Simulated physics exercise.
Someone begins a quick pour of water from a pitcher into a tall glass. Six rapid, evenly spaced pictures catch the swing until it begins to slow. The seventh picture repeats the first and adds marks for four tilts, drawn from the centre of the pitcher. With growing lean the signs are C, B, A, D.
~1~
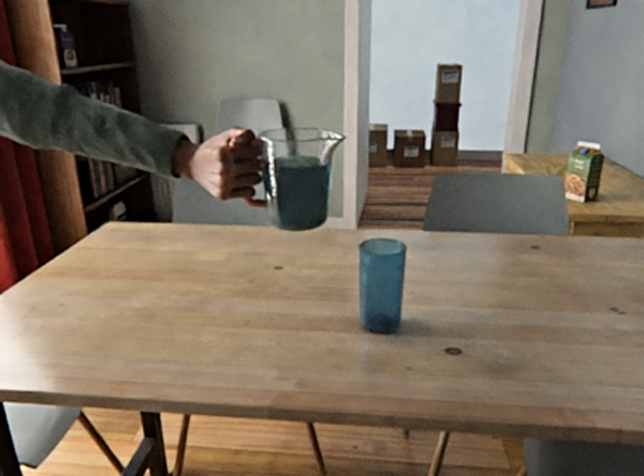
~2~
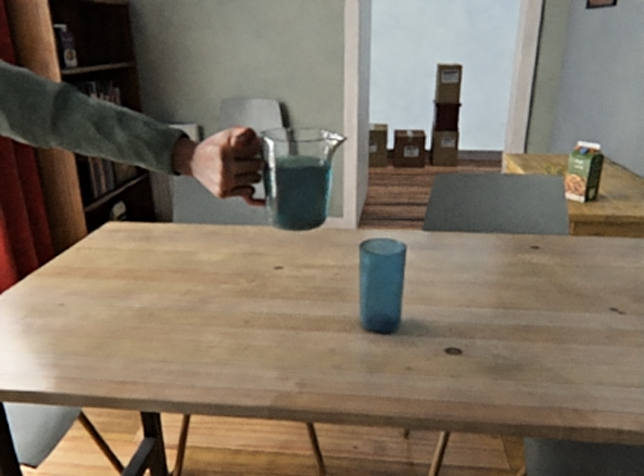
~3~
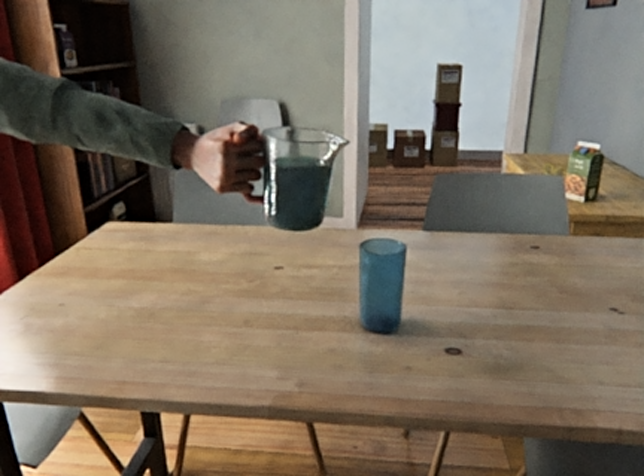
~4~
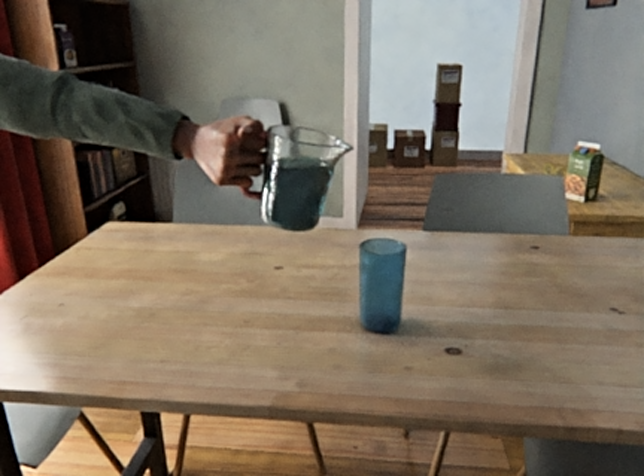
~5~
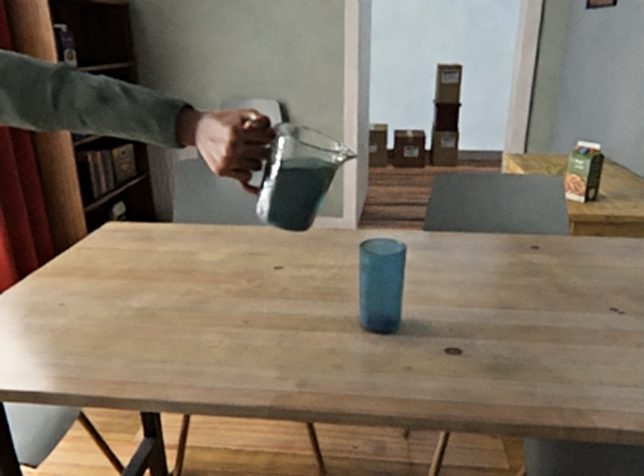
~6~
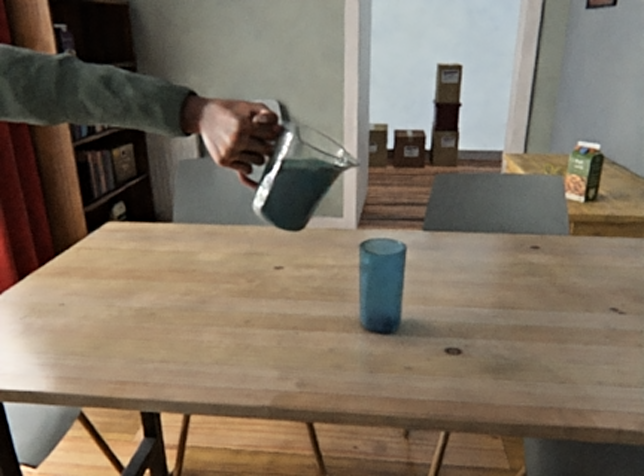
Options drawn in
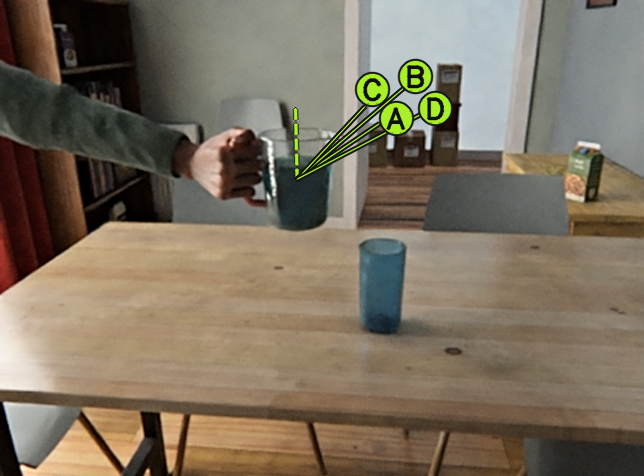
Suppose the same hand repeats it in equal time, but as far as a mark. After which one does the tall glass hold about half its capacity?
Line D.
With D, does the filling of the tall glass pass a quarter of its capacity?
Yes.
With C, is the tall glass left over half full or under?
Under.
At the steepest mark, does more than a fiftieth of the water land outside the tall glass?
No, it does not.
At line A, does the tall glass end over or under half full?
Under half.
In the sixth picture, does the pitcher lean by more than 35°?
No.
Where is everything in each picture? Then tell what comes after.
In the first picture, upright, lip at (345, 137); rim of the tall glass round (383, 246); nothing has left yet.
In the second picture, upright, lip at (346, 138); nothing has left yet.
In the third picture, tipped about 5°, lip at (349, 142); nothing has left yet.
In the fourth picture, tipped about 12°, lip at (353, 148); nothing has left yet.
In the fifth picture, tipped about 19°, lip at (356, 156); nothing has left yet.
In the sixth picture, tipped about 27°, lip at (359, 165); nothing has left yet.
In lime, A at (378, 123); B at (403, 88); C at (364, 106); D at (419, 114).
With A, the tall glass ends with about 33 % of what it can hold.
With B, the tall glass ends with about 20 % of what it can hold.
With C, the tall glass ends with about 10 % of what it can hold.
With D, the tall glass ends with about 48 % of what it can hold.
